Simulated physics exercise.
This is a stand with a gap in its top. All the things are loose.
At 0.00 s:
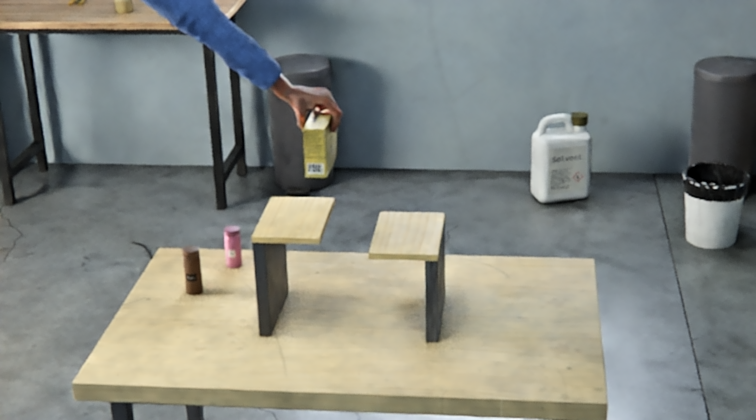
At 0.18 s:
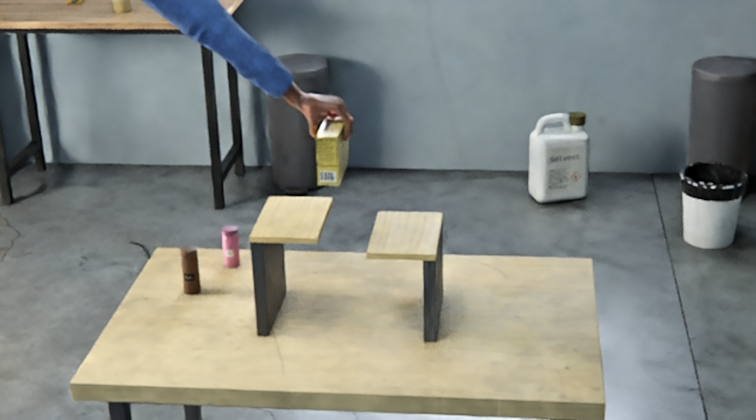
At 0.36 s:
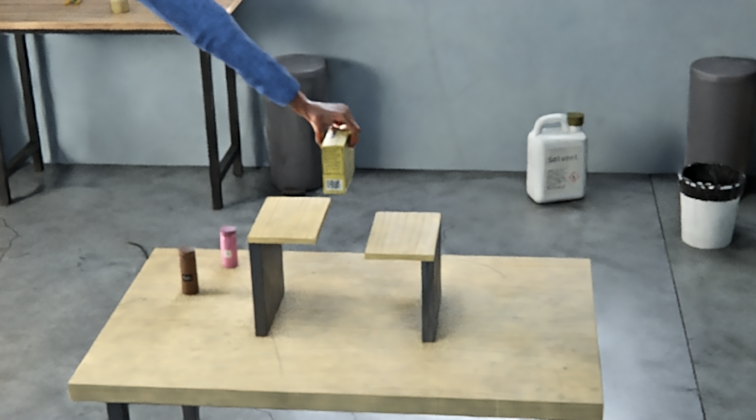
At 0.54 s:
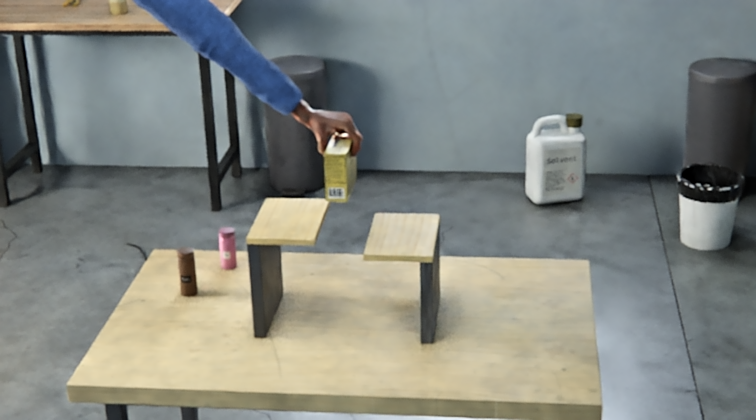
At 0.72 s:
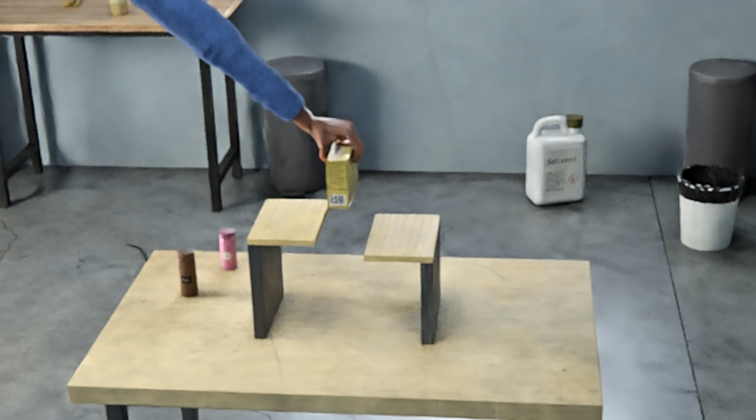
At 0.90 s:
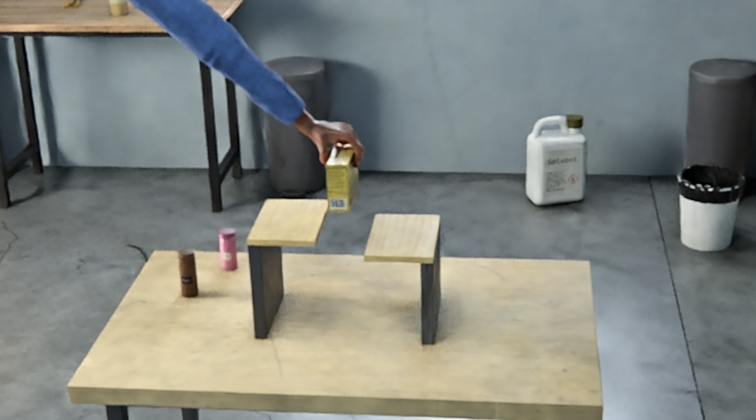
A hand in a blue sleeve reaches in from the upper left, holding a yellow packet above a pale wooden table in a grey room, seen from slightly above. Two wood-topped stands with dark supports sit apart, brown and pink cylinders at left, a white jug and bins behind. The hand moves the packet rightward and down, then holds it still over the gap.
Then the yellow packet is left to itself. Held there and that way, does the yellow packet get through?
The packet drops through.
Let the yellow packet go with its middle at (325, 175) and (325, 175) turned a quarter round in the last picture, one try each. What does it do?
In the first case it drops through; in the second case it is caught.
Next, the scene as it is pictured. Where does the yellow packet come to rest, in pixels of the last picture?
At about (348, 296).
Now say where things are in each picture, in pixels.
The first frame shows on its way; yellow packet (321, 142); pink shaker (233, 247).
The second frame shows on its way; yellow packet (333, 150); pink shaker (231, 247).
The third frame shows on its way; yellow packet (338, 158); pink shaker (229, 247).
The fourth frame shows on its way; yellow packet (341, 166); pink shaker (228, 248).
The fifth frame shows on its way; yellow packet (342, 174); pink shaker (228, 249).
The sixth frame shows held still over the gap; yellow packet (343, 177); pink shaker (228, 249).
By 1.10 s, yellow packet moved a little near (343, 196).
By 1.20 s, yellow packet moved about its own width near (346, 252).
By 1.40 s, yellow packet moved well along near (347, 292).
When it is over (1.9 s), moved from the start, yellow packet; the other 2 as before. End places, in pixels of the last picture, yellow packet near (348, 296). The packet goes down the gap.
